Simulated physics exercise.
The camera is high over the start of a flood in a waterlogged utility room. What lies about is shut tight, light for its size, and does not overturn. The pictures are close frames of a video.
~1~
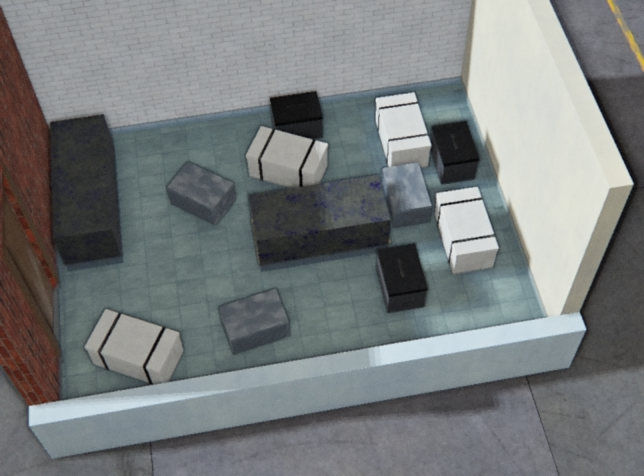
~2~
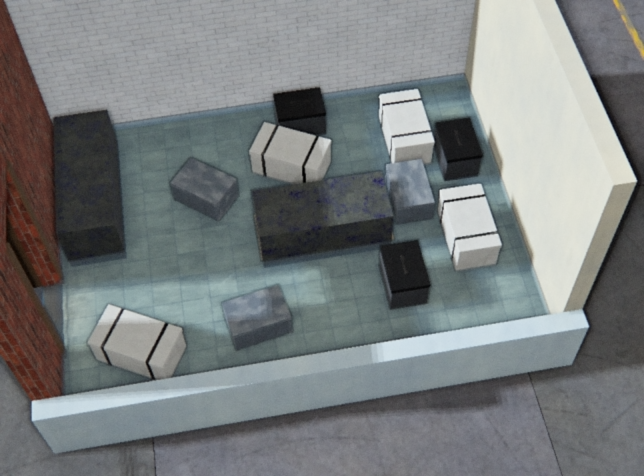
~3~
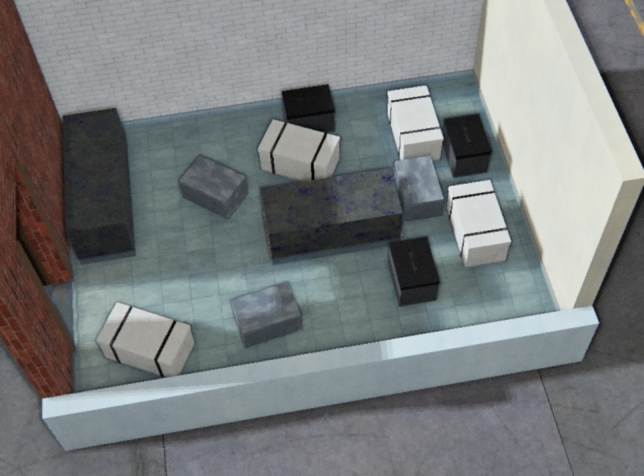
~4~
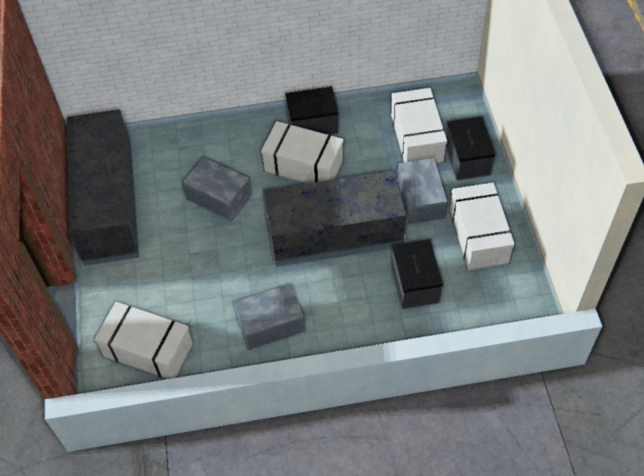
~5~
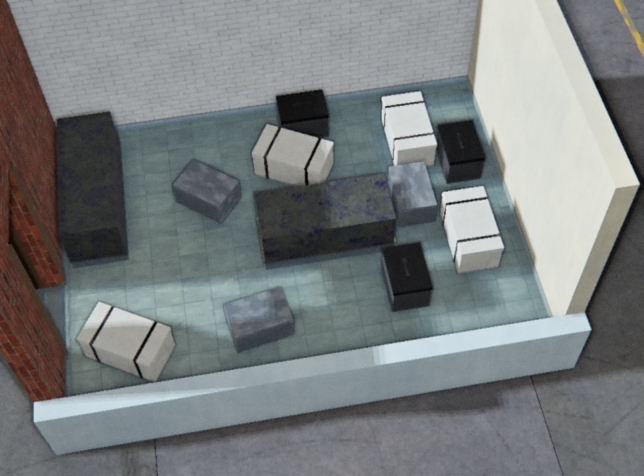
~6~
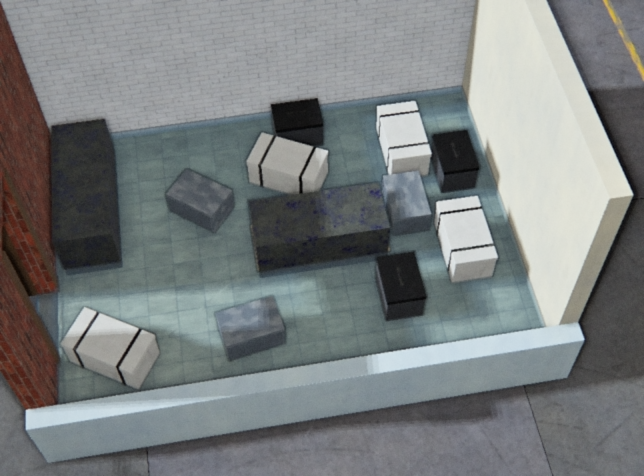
White strapped box drifting slightly left across the shallowly flooded floor of a walled room, while the other scattered boxes barely move.
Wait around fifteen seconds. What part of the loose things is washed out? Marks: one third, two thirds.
It is not even a third.
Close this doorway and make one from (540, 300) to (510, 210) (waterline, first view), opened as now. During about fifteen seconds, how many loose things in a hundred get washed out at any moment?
Near 50 in a hundred.
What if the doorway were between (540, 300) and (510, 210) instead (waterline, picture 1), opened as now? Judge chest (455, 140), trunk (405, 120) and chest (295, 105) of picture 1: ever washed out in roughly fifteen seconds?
In that order: Yes, washed out, stays.
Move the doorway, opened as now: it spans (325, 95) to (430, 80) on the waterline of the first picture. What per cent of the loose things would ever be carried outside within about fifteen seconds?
Some 80 per cent.
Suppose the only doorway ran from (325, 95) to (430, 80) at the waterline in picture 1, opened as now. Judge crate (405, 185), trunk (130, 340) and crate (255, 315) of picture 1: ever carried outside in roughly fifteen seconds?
One after the other: Washed out, kept in, left behind.
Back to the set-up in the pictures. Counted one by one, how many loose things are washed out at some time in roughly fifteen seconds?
It comes to 3.
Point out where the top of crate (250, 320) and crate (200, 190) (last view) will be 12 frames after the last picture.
At about (167, 337) and (162, 243).
A moment on, 0 of 10 are out; 10 afloat.
Next, 1 of 10 are out; 9 afloat.
Later, 1 of 10 are out; 9 afloat.
In the end, 3 of 10 are out; 7 afloat.
